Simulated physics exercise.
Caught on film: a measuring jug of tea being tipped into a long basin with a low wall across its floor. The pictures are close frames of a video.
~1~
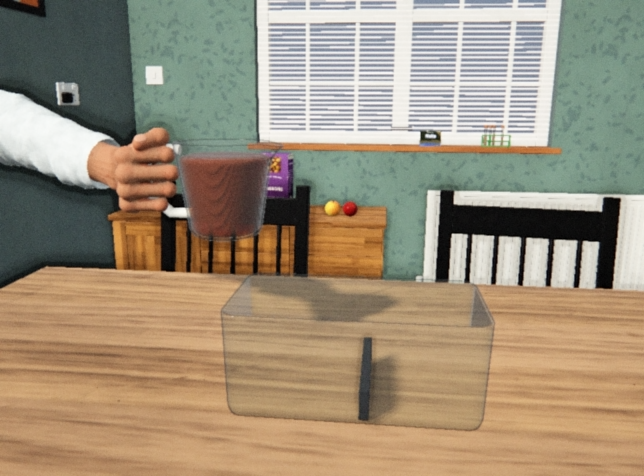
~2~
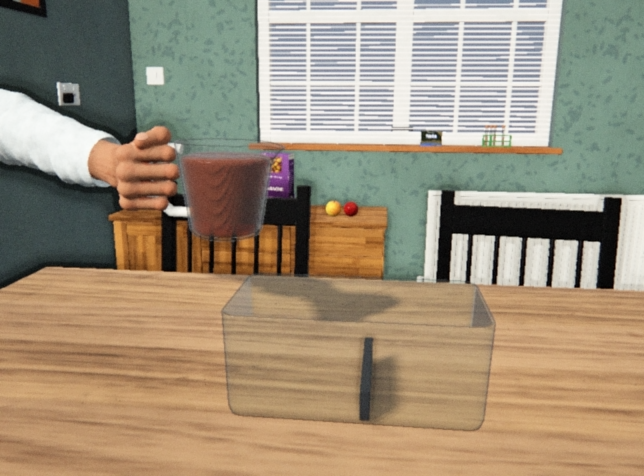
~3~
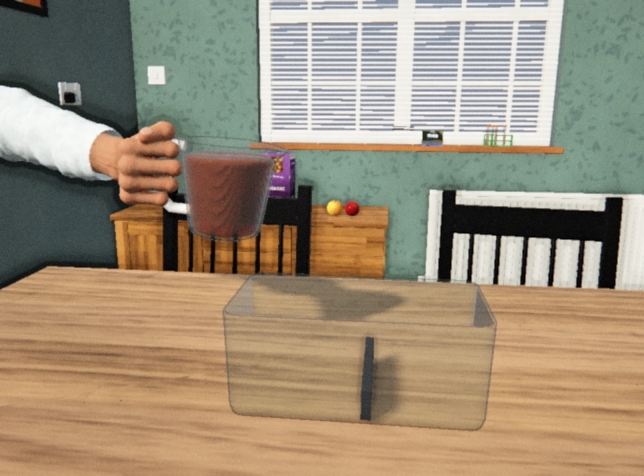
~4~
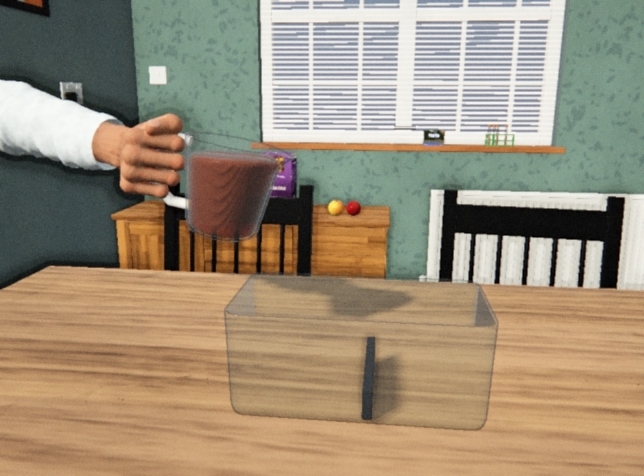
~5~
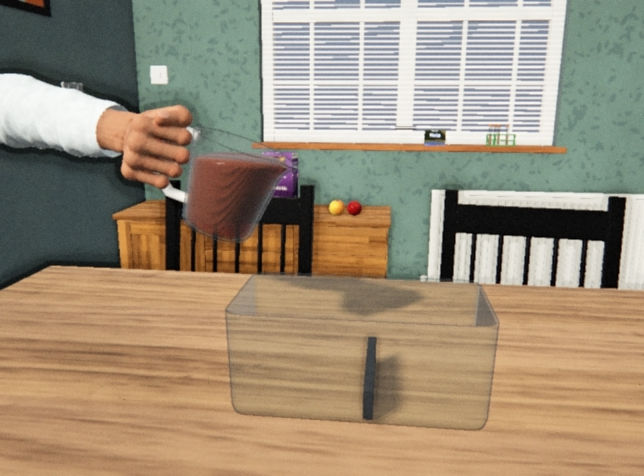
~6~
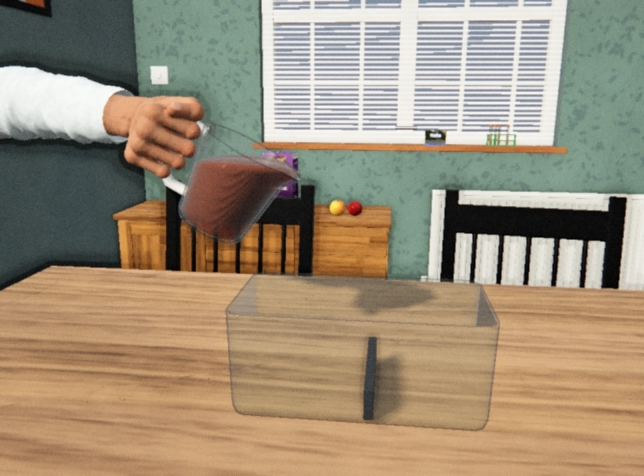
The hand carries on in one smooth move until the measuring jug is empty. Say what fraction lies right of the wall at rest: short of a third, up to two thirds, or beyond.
The share right of the wall is under a third.
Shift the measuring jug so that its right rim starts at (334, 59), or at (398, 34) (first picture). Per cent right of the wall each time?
Near 85 % and 55 %.
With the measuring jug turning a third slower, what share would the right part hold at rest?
It comes to 10 per cent or so.
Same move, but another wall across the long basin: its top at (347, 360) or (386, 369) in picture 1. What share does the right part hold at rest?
The first gives 30 %, the second 10 %.
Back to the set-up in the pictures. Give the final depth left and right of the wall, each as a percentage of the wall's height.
The left part 60 per cent, the right part 10.
A moment on, the tilt is 84° and 55 per cent is still to pour, 18 is left of the wall and 0 right of it.
Next, the tilt is 94° and 16 per cent is still to pour, 67 is left of the wall and 2 right of it.
Then the tilt is 94° and 3 per cent is still to pour, 85 is left of the wall and 5 right of it.
Later the tilt is 94° and 0 per cent is still to pour, 90 is left of the wall and 7 right of it.
In the end 90 per cent lies left of the wall, 7 right of it and 3 outside.
